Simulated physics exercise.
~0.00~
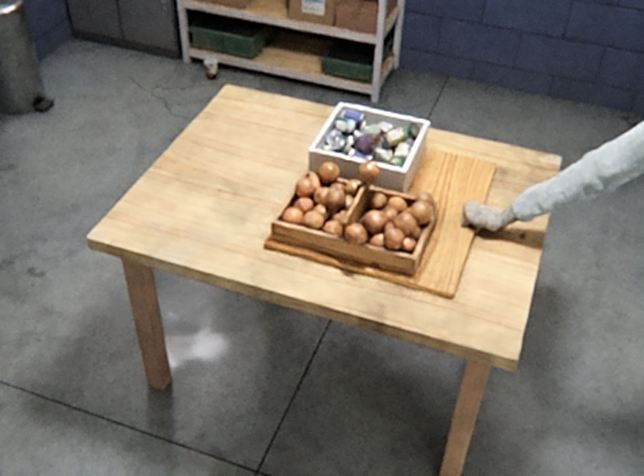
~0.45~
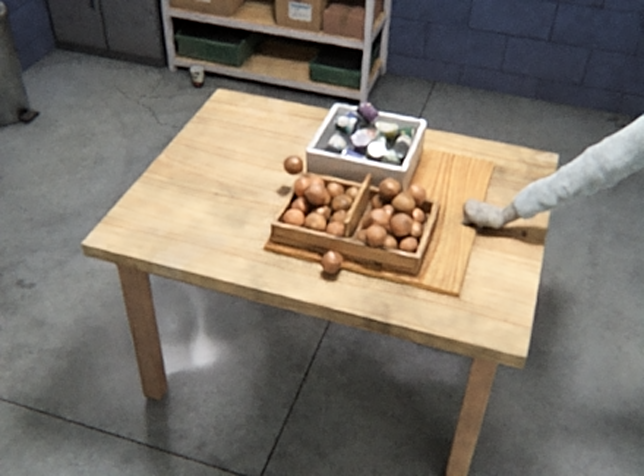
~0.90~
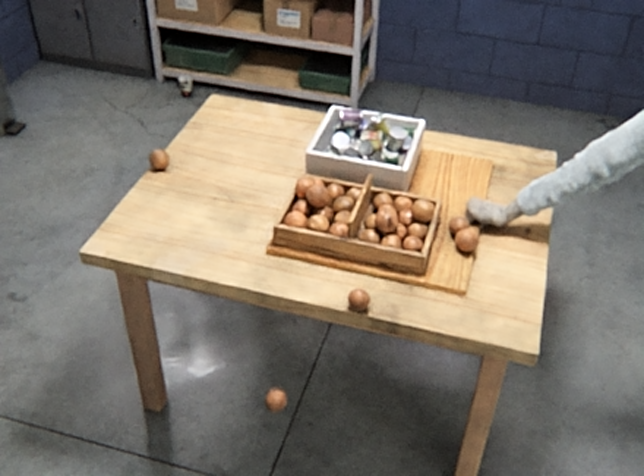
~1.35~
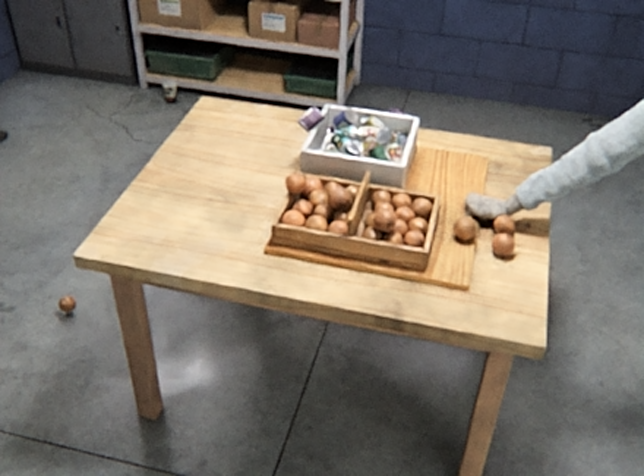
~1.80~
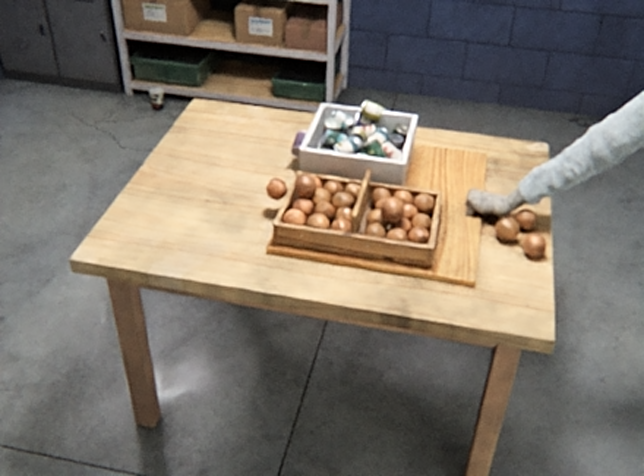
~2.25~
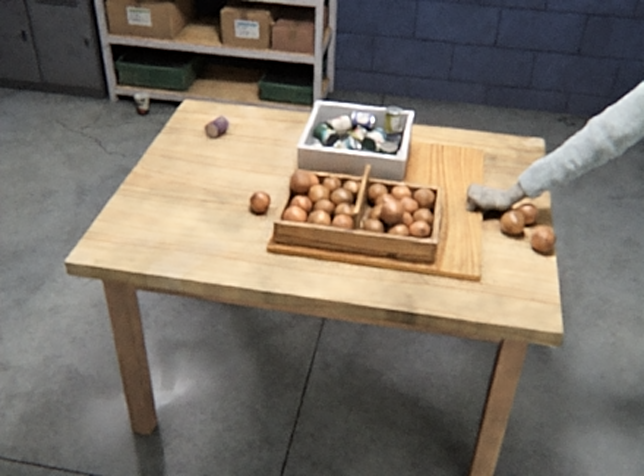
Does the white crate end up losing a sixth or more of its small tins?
No, fewer than one in six of the small tins leave the white crate, and most are still inside it at the end.
